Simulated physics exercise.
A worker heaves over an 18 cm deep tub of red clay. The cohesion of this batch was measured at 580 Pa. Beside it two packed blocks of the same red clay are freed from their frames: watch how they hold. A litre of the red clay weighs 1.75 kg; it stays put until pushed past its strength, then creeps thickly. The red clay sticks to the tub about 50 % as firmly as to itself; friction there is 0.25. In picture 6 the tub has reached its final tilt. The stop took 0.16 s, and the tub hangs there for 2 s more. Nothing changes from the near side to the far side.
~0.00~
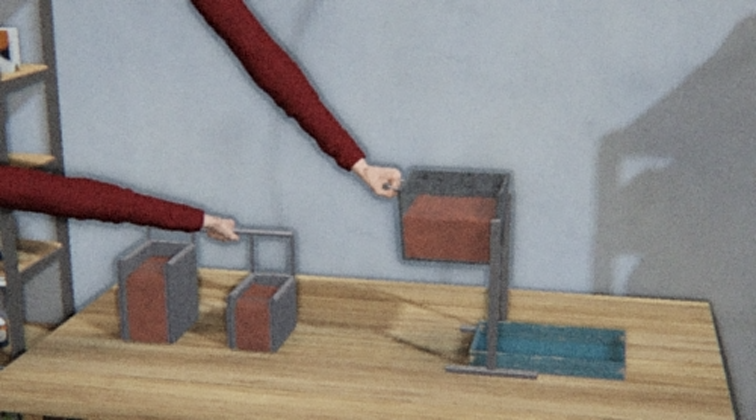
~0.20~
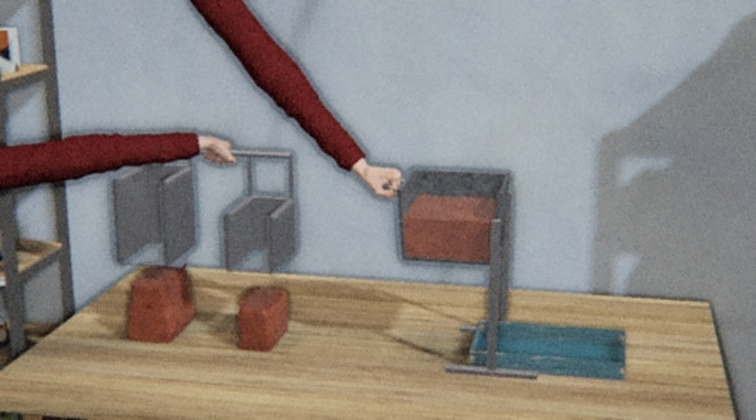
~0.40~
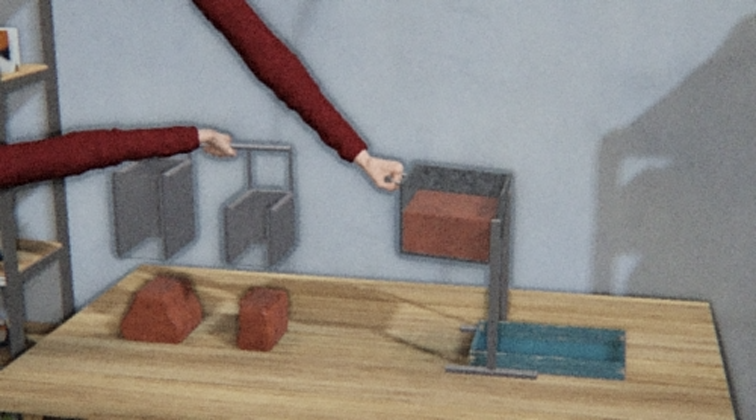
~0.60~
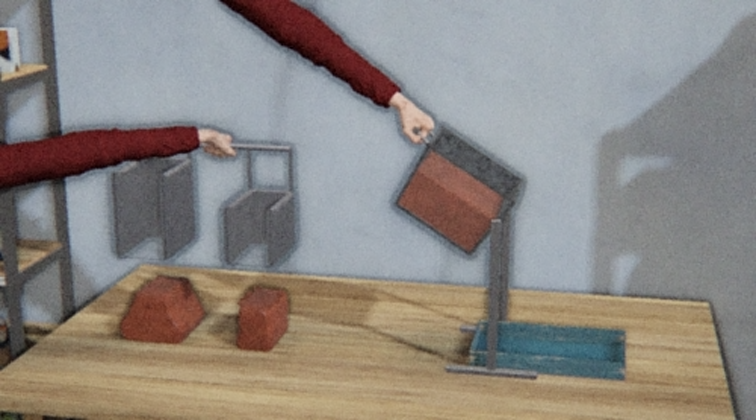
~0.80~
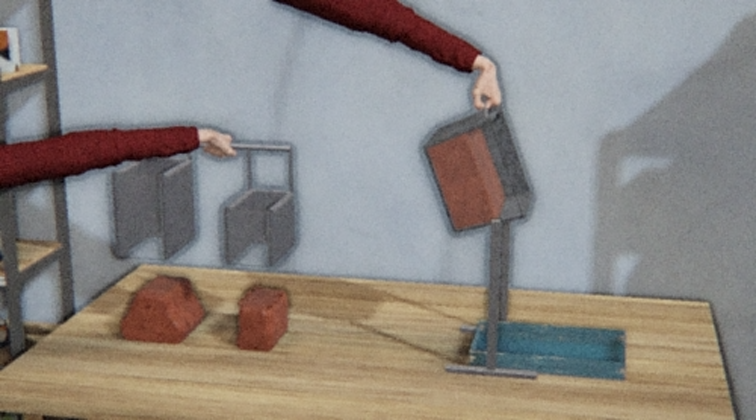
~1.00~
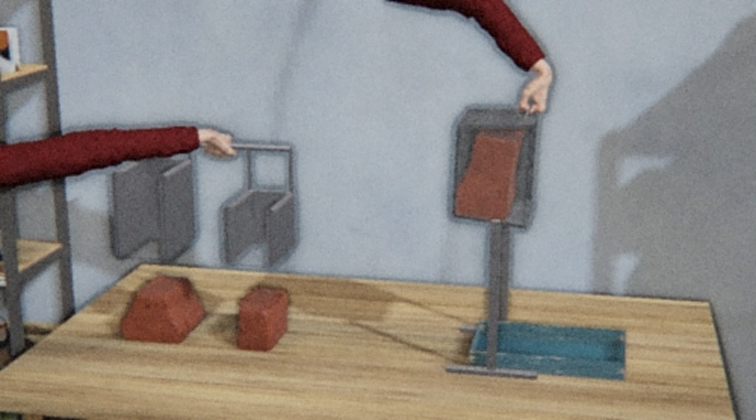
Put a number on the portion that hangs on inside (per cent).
Expect roughly 51 %.
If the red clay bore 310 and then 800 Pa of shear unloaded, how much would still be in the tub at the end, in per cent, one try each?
In turn about 45 %, 45 %.
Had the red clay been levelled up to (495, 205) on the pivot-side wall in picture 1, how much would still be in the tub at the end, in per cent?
It would be near 40 %.
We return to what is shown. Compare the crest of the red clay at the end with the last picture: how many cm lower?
About 12 cm.
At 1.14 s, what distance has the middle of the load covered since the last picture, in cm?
About 6 cm.
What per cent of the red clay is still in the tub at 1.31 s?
About 50 %.
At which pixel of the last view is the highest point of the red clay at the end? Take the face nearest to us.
Around (482, 183).
After 1.14 s, the tub is at 92 degrees and holds 87 %.
After 1.31 s, the tub is at 92 degrees and holds 51 %.
After 1.48 s, the tub is at 92 degrees and holds 51 %.
After 1.65 s, the tub is at 92 degrees and holds 51 %.
After 3.00 s, the tub is at 92 degrees and holds 51 %.
